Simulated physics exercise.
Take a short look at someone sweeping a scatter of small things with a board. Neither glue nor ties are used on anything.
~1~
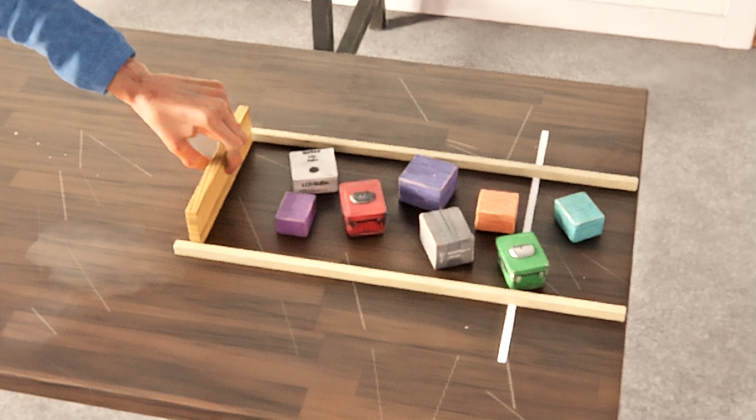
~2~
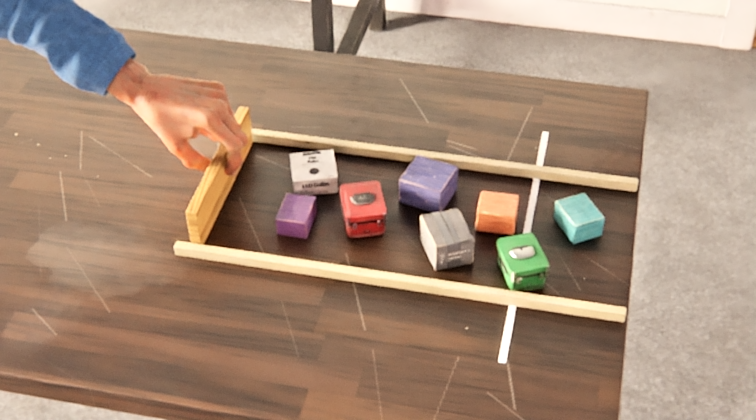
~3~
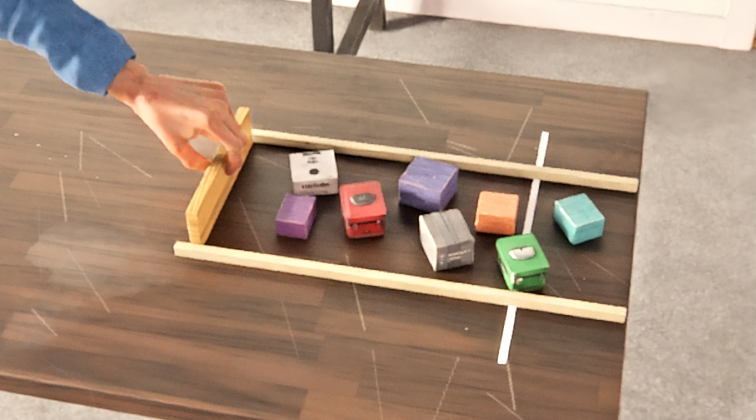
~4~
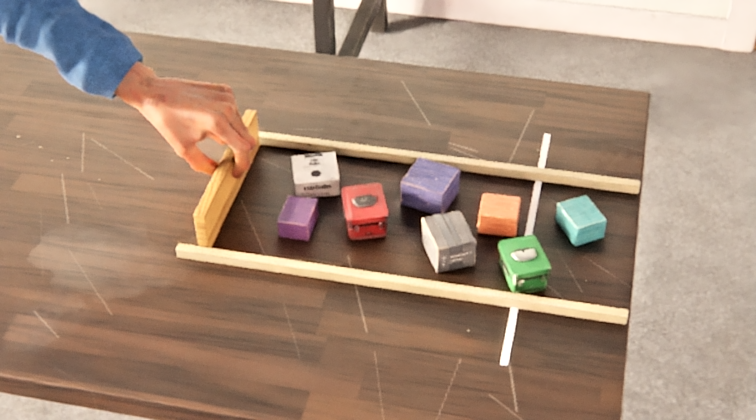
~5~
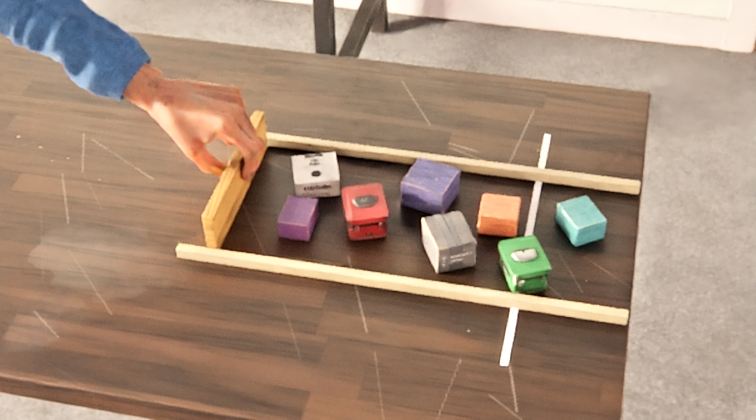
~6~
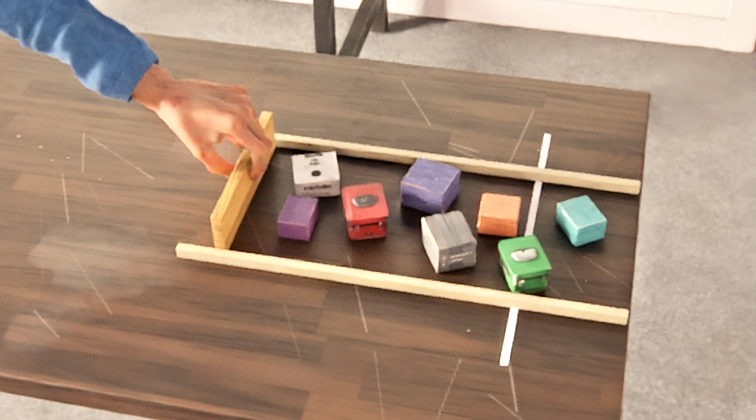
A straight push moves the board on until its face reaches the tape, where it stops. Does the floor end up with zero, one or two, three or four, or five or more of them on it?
Overboard: One to two.
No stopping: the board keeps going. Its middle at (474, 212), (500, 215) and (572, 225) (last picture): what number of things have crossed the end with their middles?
Per position: 0 / 0 / 5.
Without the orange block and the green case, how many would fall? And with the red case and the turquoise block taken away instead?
First 1, then 0.
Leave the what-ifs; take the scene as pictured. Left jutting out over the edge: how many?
The count would be 2.
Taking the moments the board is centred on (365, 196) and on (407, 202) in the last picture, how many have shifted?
At the first place 5, at the second 7.
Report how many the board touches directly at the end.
It is in contact with 2.
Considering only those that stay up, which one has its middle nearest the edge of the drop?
Foremost: The orange block.
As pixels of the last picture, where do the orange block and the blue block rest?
Looks like one lands around (628, 246), and the other around (604, 206).
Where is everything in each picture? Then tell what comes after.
Turquoise block (579, 217); green case (521, 262); orange block (497, 212); board (221, 174); tape (526, 234), in the first picture.
Green case (521, 263); grey box (447, 239), in the second picture.
Orange block (497, 214); blue block (428, 185), in the third picture.
Turquoise block (581, 220); white box (316, 175), in the fourth picture.
Green case (523, 266); red case (365, 213), in the fifth picture.
Turquoise block (581, 221); green case (523, 265); orange block (500, 215); board (245, 180); tape (528, 238), in the sixth picture.
Soon after, none off yet; turquoise block at rest near (581, 221); green case at rest near (523, 265); orange block at rest near (500, 215).
Then, none off yet; turquoise block at rest near (582, 221); green case moved about its own width near (560, 276); orange block moved about its own width near (546, 228).
At rest, the number that fall off is one or two; fallen, green case and turquoise block.
